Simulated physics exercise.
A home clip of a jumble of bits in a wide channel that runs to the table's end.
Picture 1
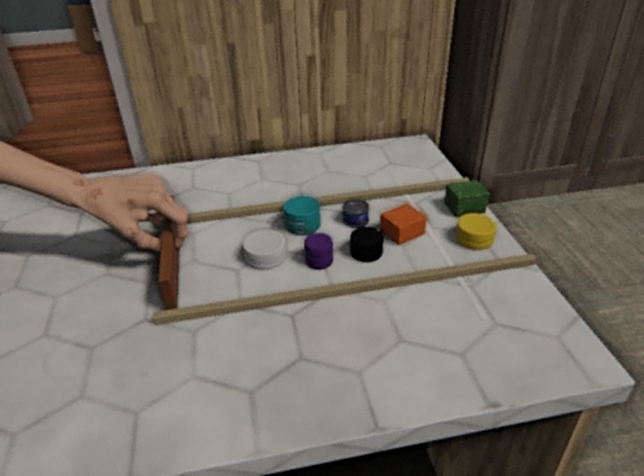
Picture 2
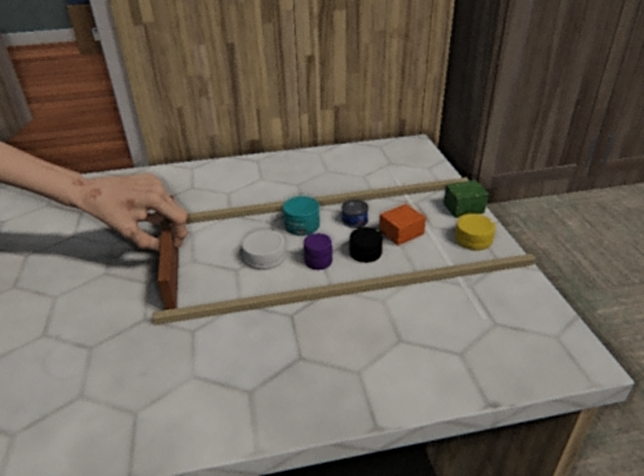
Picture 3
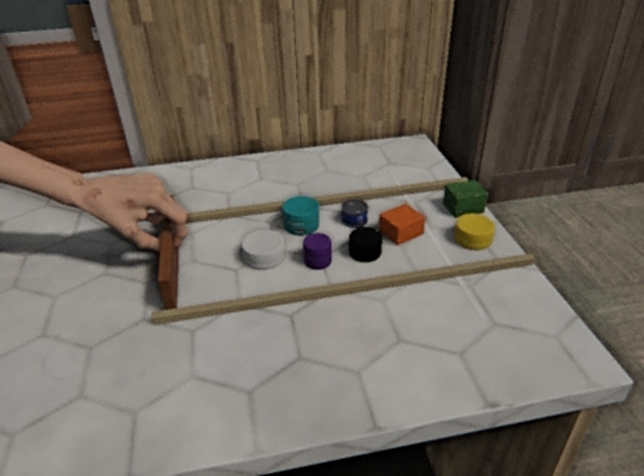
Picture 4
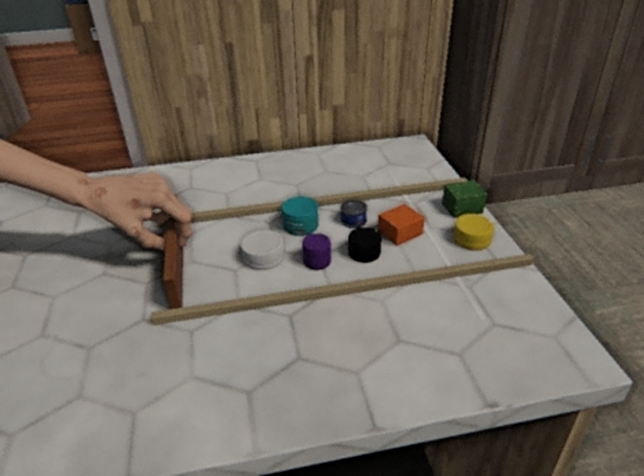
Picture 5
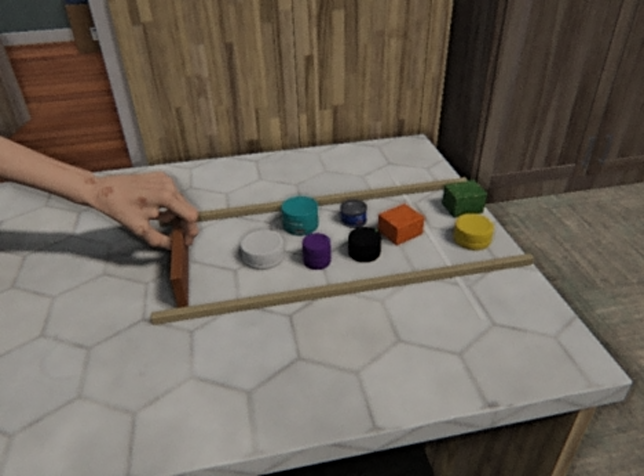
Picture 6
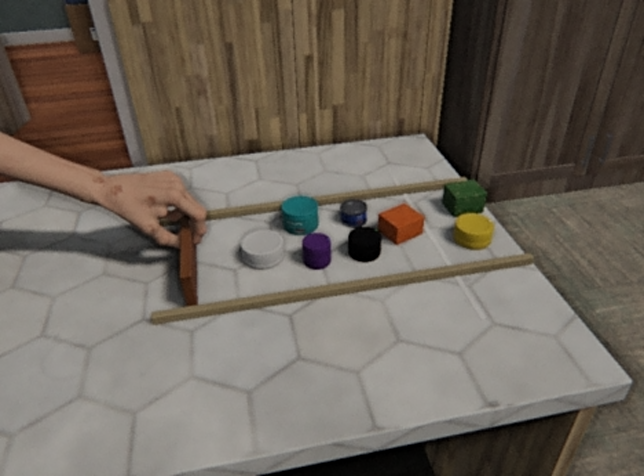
A hand reaching in from the left holds a reddish-brown board upright on a pale hexagon-patterned tabletop, seen from above at an angle, with wooden cabinetry behind. Between two thin wooden rails sit white, turquoise, purple, blue and black round items, an orange block, and a green block and yellow lid at right. The board stays still at first, then slides slightly rightward, while the objects remain in place.
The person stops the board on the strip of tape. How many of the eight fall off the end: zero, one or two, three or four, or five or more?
The number that fall off is one or two.
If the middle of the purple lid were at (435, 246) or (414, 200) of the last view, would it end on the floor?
Place by place, it remains up; is kept.
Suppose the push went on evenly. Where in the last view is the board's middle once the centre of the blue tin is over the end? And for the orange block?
Near (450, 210) and (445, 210).
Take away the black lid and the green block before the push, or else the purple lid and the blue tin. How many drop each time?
It would be 0 and 1.
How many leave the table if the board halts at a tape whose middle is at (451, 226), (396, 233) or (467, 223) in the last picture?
In that order 3, 0 and 5.
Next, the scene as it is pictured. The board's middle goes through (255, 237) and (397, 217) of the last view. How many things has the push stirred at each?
First 1, then 8.
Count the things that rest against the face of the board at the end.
In contact: 3.
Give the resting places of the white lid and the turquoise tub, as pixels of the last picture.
The white lid at (446, 221), the turquoise tub at (431, 197).
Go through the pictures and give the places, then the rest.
The first frame shows green block (466, 199); yellow lid (476, 231); orange block (403, 224); board (171, 250); tape (429, 229).
The second frame shows yellow lid (475, 232); board (170, 249).
The third frame shows orange block (402, 224); blue tin (355, 213).
The fourth frame shows green block (464, 199); black lid (365, 245).
The fifth frame shows yellow lid (473, 232); turquoise tub (300, 216).
The sixth frame shows green block (464, 198); yellow lid (473, 231); orange block (401, 224); board (189, 246); tape (426, 229).
Soon after, none off yet; green block at rest near (464, 198); yellow lid at rest near (473, 231); orange block at rest near (401, 224).
After that, none off yet; green block at rest near (466, 197); yellow lid moving near (477, 231); orange block displaced about its own width near (447, 215).
In the end, the number that fall off is one or two; gone, green block.
